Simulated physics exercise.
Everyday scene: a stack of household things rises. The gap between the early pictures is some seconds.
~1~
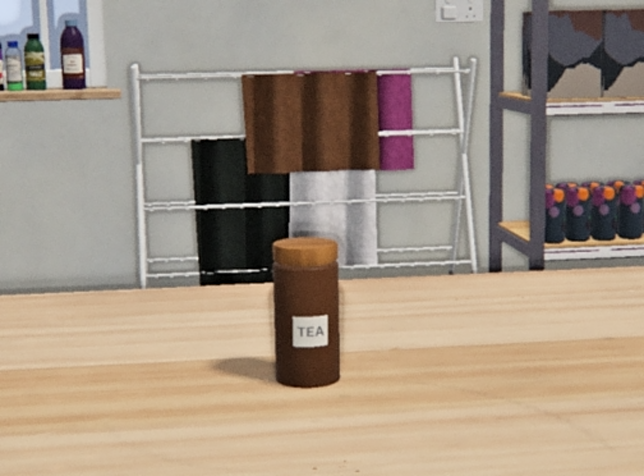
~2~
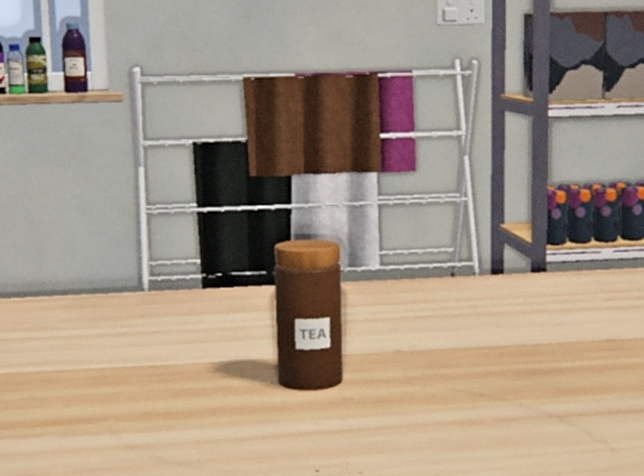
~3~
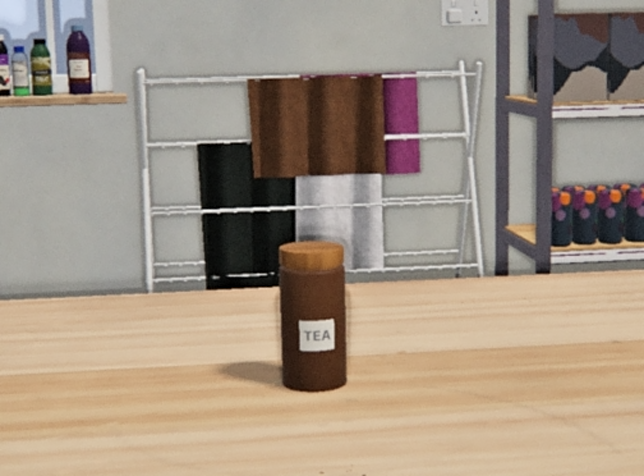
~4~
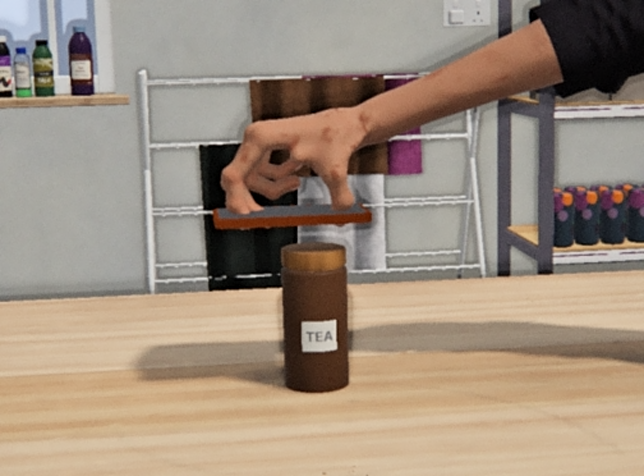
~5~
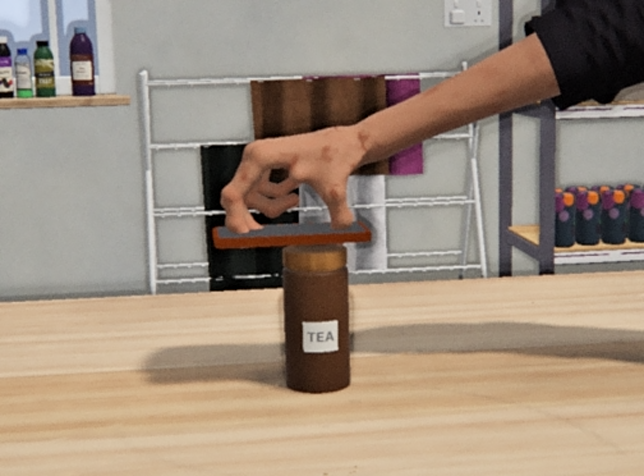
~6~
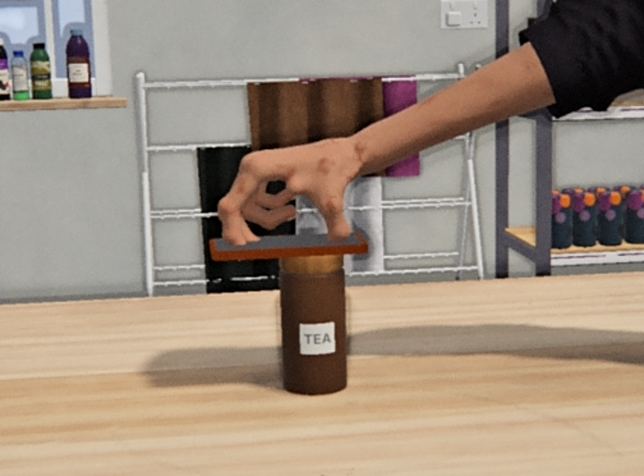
In this clip, a brown jar labelled "TEA" stands on a wooden table before a towel rack; then a hand reaches in from the right, holding a flat orange-edged phone above the jar, and lowers it onto the lid.
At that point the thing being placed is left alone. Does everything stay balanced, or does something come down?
Honestly, the pile stays standing just fine.
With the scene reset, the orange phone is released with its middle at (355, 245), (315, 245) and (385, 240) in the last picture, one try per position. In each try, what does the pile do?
The pile collapses in the first case, remains standing in the second case and collapses in the third case.
Then, 0.40 s past the last view, nothing moves.
Then, 0.80 s past the last view, orange phone resting near (287, 246).
Finally, both still in place. Final places as the last picture's camera would see them, orange phone near (287, 246). The pile keeps its balance.
